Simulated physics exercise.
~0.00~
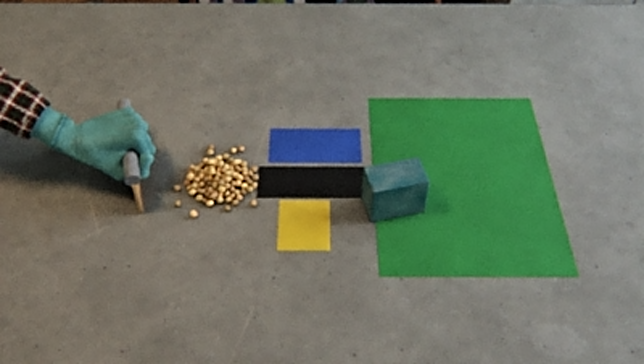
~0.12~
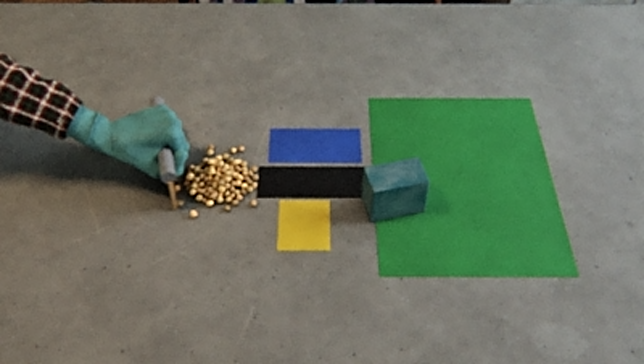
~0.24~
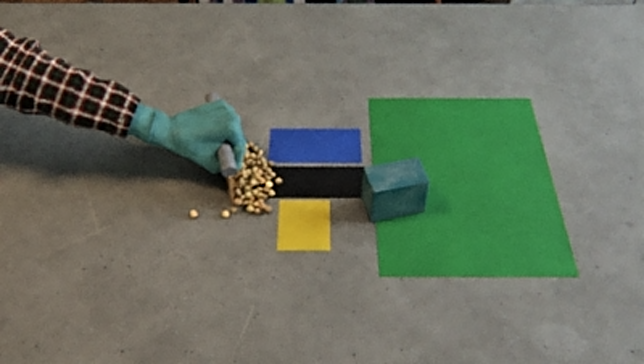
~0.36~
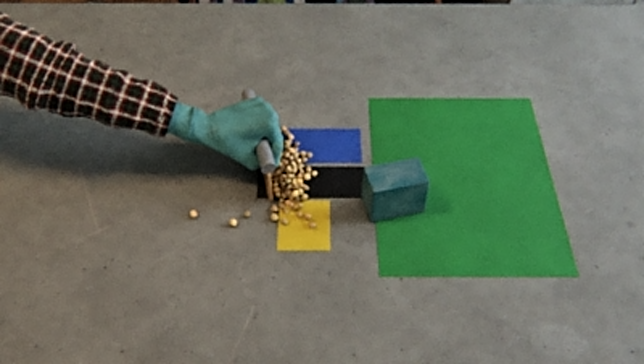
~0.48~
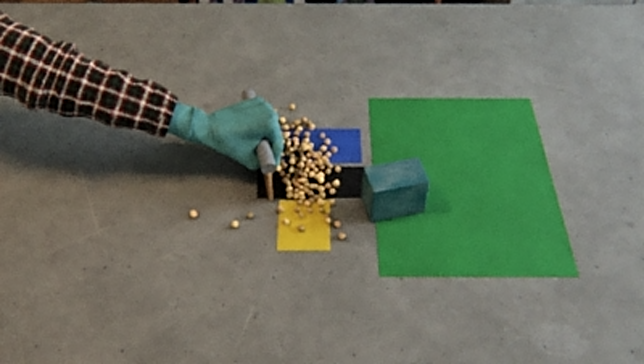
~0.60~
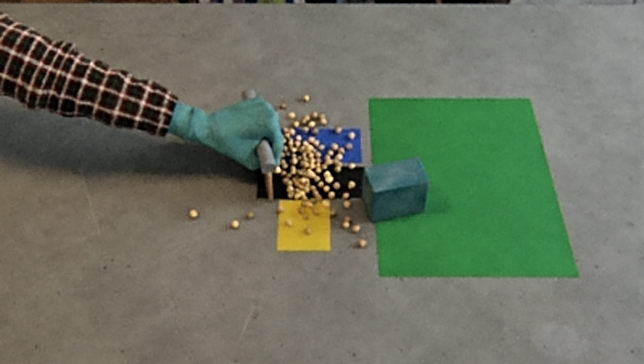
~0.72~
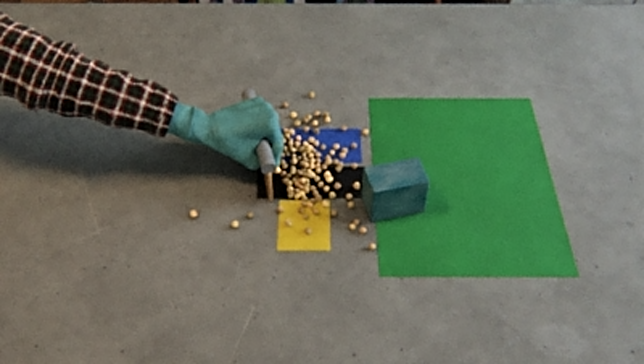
A gloved hand scrapes chickpeas rightward, scattering them mostly over black and blue mats.
